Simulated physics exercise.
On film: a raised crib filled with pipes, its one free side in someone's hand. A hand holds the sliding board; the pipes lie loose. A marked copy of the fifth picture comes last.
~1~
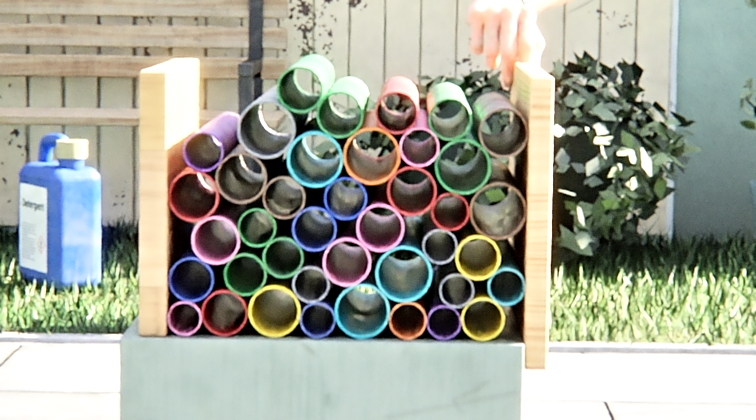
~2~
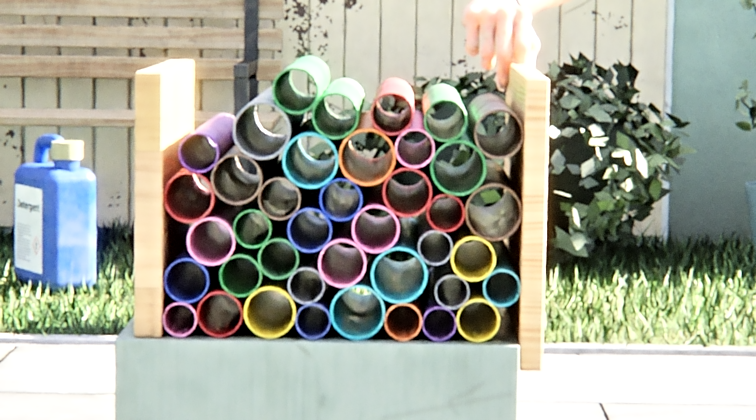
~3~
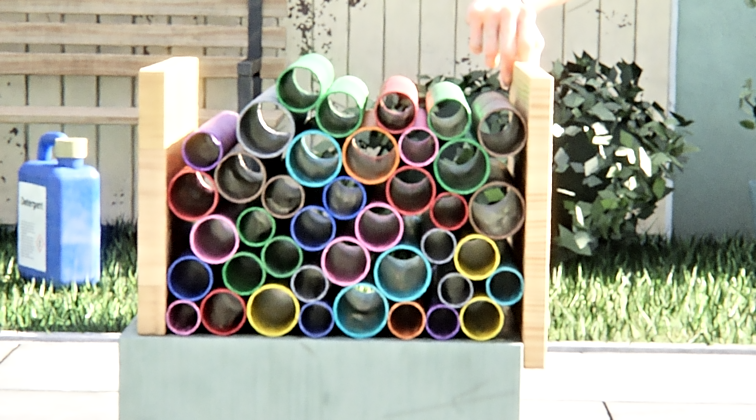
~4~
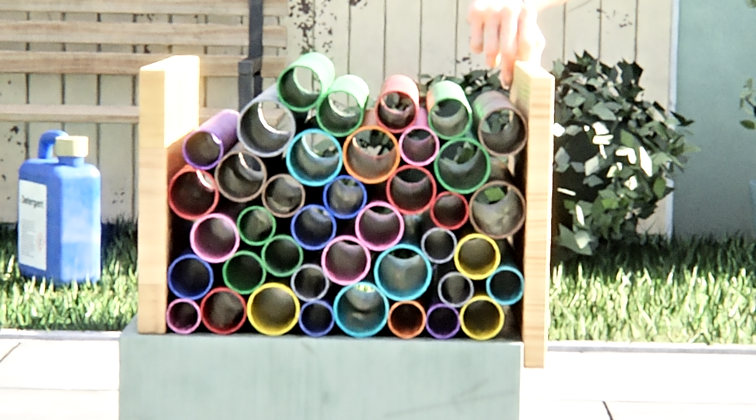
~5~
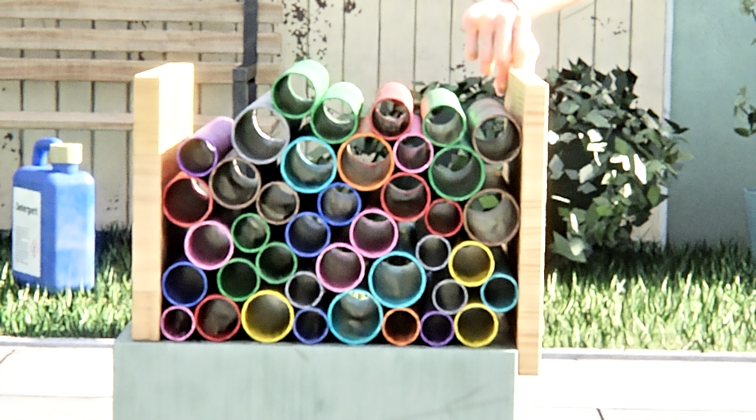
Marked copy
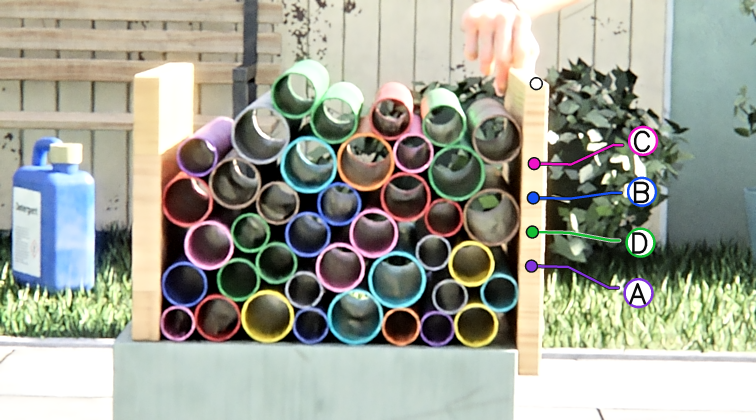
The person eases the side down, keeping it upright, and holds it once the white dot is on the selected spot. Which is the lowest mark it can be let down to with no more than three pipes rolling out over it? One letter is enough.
Slide it to D.
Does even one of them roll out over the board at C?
No, at C.
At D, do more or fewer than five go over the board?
At D, fewer than five.
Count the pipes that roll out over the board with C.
With C, none.
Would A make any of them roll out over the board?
Yes.
On the copy, A at (531, 266); B at (533, 198); C at (534, 164); D at (532, 232); the white dot at (536, 83).
On D. First, top of the board (523, 154).
Then, top of the board (521, 230).
Finally, top of the board (521, 231), one out over the board.
By contrast, A four out over the board; B none out over the board; C none out over the board.
